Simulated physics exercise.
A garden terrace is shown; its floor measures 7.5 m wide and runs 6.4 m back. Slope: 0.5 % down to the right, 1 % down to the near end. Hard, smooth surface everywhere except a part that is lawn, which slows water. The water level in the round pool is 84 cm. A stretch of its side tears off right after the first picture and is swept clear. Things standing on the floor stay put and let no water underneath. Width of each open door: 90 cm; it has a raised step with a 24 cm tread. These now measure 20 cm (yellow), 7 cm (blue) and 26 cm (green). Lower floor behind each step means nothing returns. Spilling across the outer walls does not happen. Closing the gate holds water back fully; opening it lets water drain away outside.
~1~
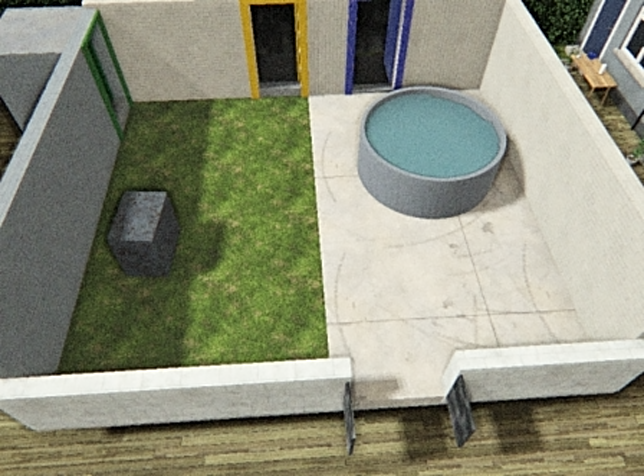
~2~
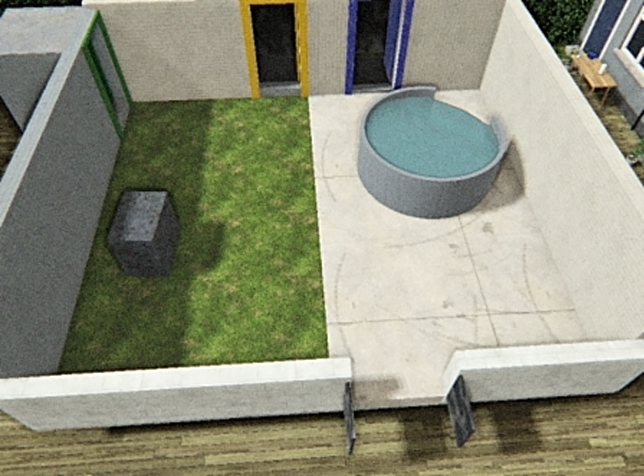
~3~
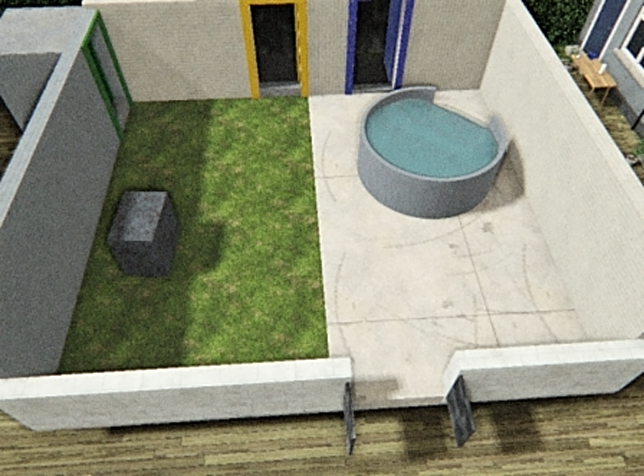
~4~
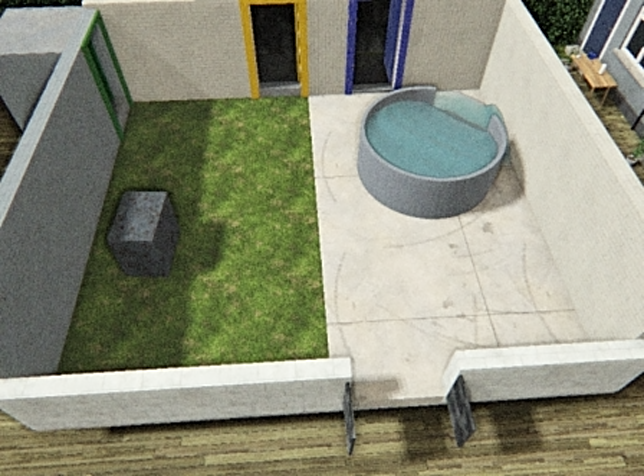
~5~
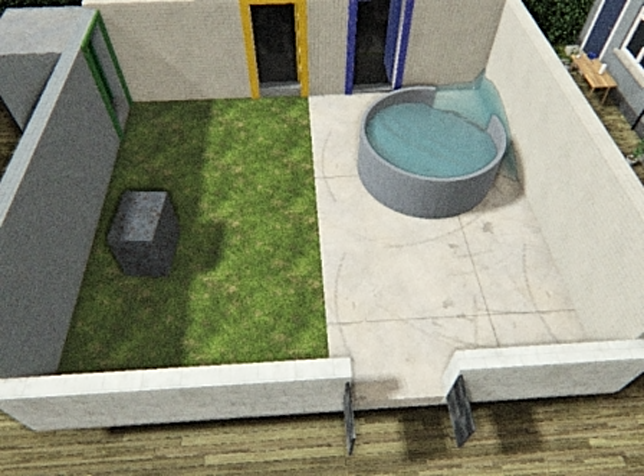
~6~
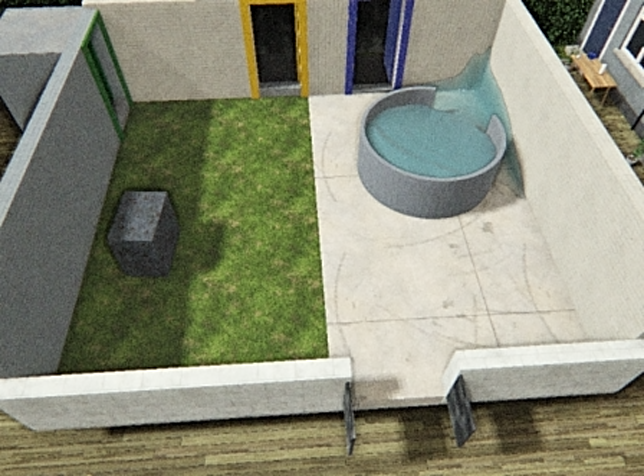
Water pours through a gap torn in the far right side of a round grey pool, spreading behind it and splashing up against the pale wall. The fixed view looks down from above on a walled terrace, lawn at left, smooth pale paving at right. A dark grey block sits motionless on the grass, with yellow and blue doorways behind and an open gate in front.
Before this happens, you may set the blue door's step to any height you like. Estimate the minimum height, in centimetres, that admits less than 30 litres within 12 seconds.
Roughly 11.5 centimetres.
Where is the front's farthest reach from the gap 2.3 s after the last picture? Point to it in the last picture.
The farthest wet point sits near (183, 102) in the last view.
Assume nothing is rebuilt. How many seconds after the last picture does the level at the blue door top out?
Around 1.0 seconds.
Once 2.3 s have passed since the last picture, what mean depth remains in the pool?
34 cm, roughly.
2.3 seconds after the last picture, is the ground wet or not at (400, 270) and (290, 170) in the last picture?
Untouched; soaked.
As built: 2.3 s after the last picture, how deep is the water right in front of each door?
Depths in cm: Yellow 8, blue 15, green 0.
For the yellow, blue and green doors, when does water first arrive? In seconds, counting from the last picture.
It reaches yellow at 1.3 s, blue at 0.2 s, and green at 3.0 s.
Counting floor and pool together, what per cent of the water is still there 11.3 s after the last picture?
Some 94 %.
Then, 0.7 s after the last picture water covers 15 % of the floor, deepest (78 cm) near (468, 92); 11 cm at the blue door, 0 litres in over its 7 cm step.
Then, 2.3 s after the last picture water covers 45 % of the floor, deepest (38 cm) near (497, 142); 15 cm at the blue door, 34 litres in over its 7 cm step.
Then, 11.3 s after the last picture water covers 100 % of the floor, deepest (12 cm) near (560, 290); 5 cm at the blue door, 87 litres in over its 7 cm step.
At the blue door as built, the water peaked near 17 cm, 0.9 s after the last picture.
Run again over the same 12 s with other heights there, 40 litres in over 10.5 cm, 13 litres over 14.5 cm. The limit of 30 litres is kept from about 11.5 cm up.
